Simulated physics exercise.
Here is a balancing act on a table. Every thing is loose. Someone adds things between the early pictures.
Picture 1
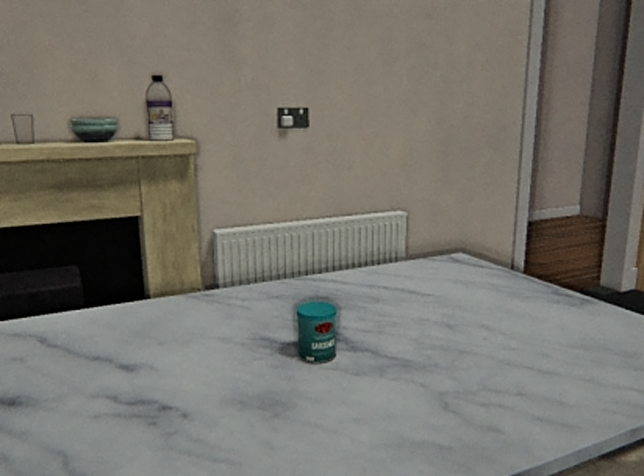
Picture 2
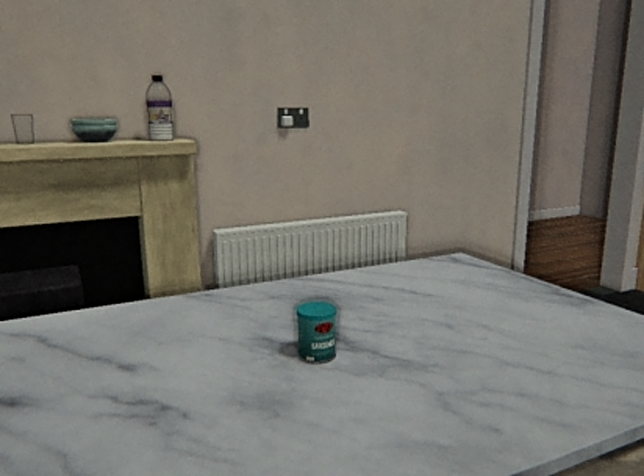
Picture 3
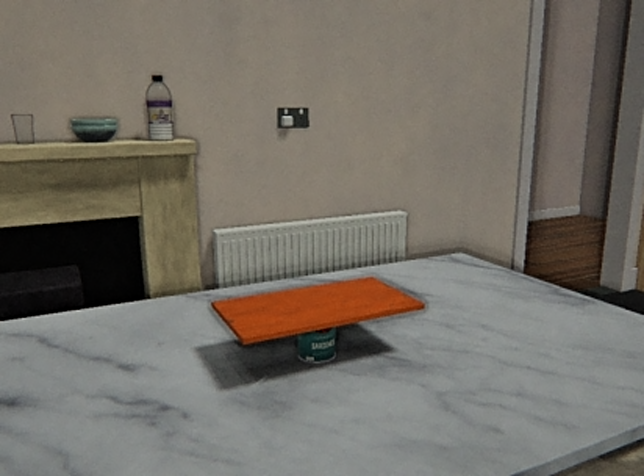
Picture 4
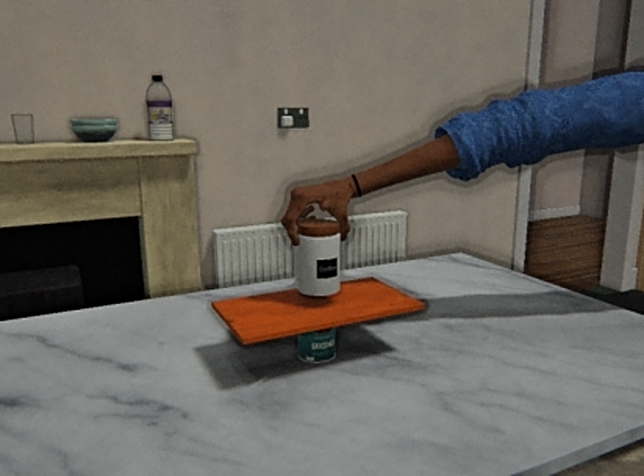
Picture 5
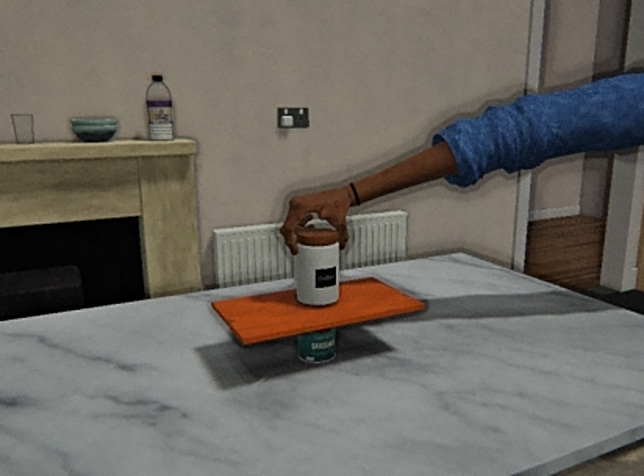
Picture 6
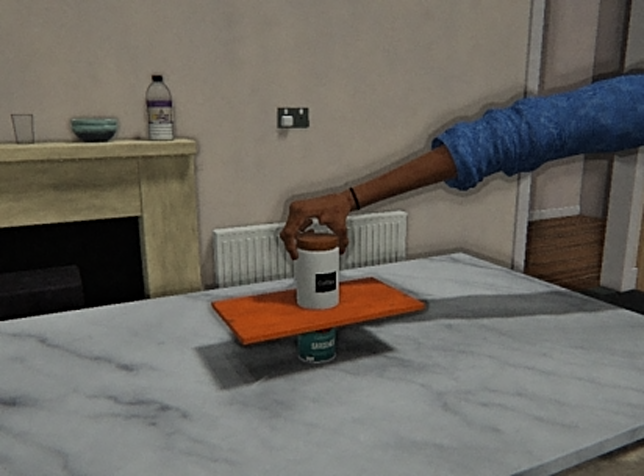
At first, a turquoise tin stands alone on a marble table, and nothing moves. Then an orange board appears, lying across the top of the tin. A hand reaching in from the right lowers a white jar onto the board above the tin and keeps holding it there.
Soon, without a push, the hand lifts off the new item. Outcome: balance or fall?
Balance.
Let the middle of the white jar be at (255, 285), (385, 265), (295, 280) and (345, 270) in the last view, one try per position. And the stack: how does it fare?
Try 1: Collapse; try 2: Collapse; try 3: Stable; try 4: Stable.
Then, 0.60 s past the last view, nothing moves.
Then, 1.30 s past the last view, white jar resting near (318, 271).
Finally, all 3 still in place. Final places as the last picture's camera would see them, white jar near (318, 271). The stack holds.
